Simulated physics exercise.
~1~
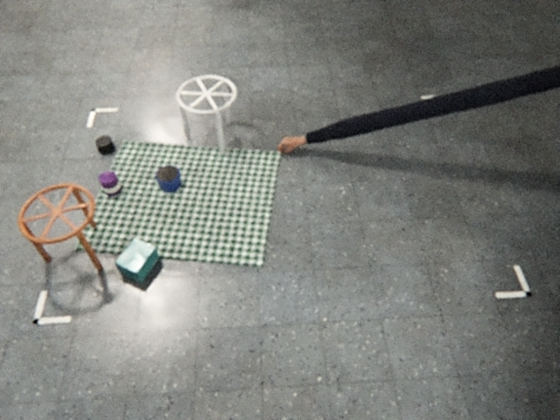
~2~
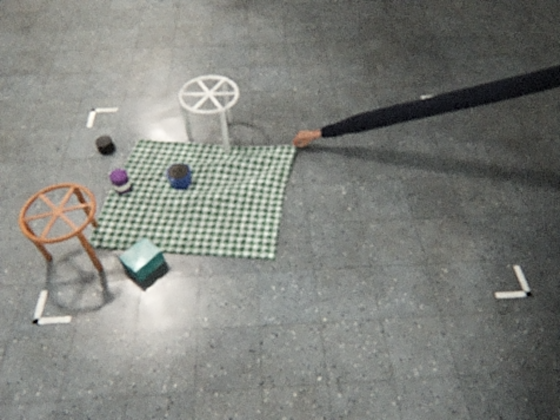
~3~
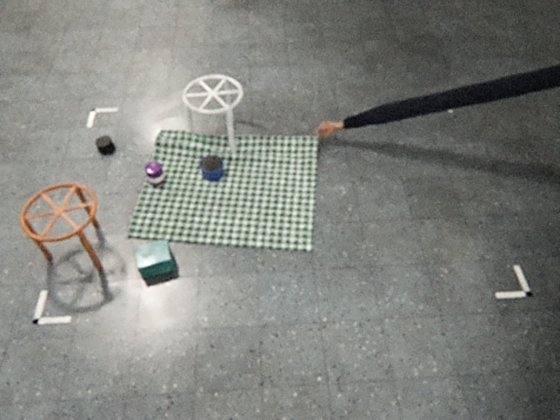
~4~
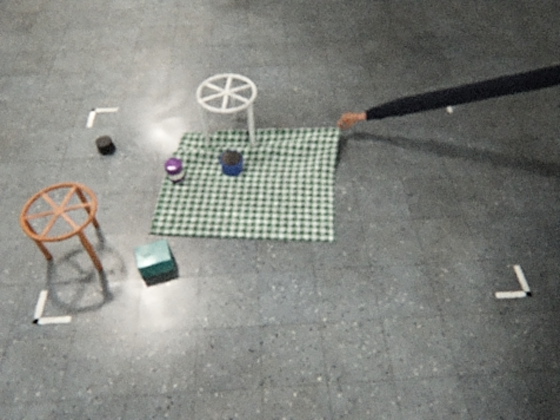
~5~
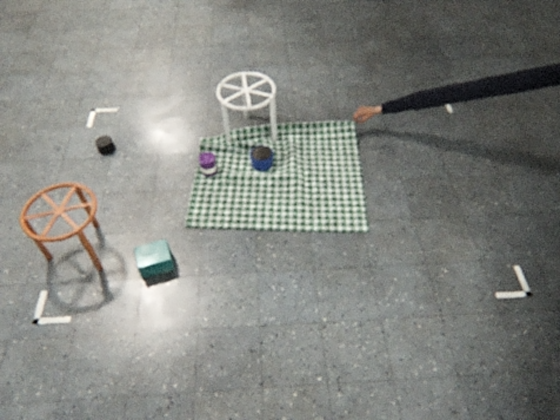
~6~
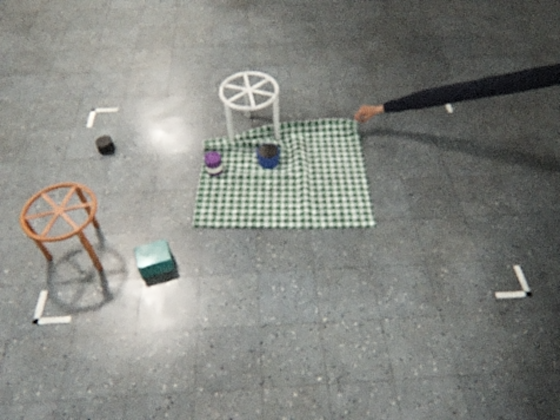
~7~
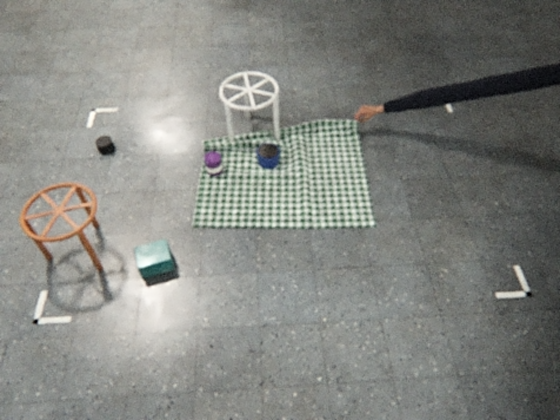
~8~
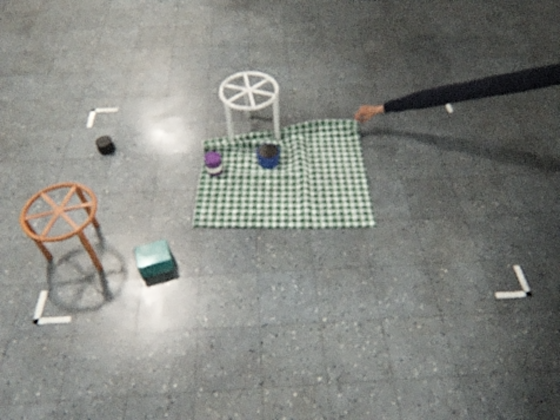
Hand dragging a checked mat rightward with purple and blue pots aboard, shifting teal crate and white stool, then holding still.
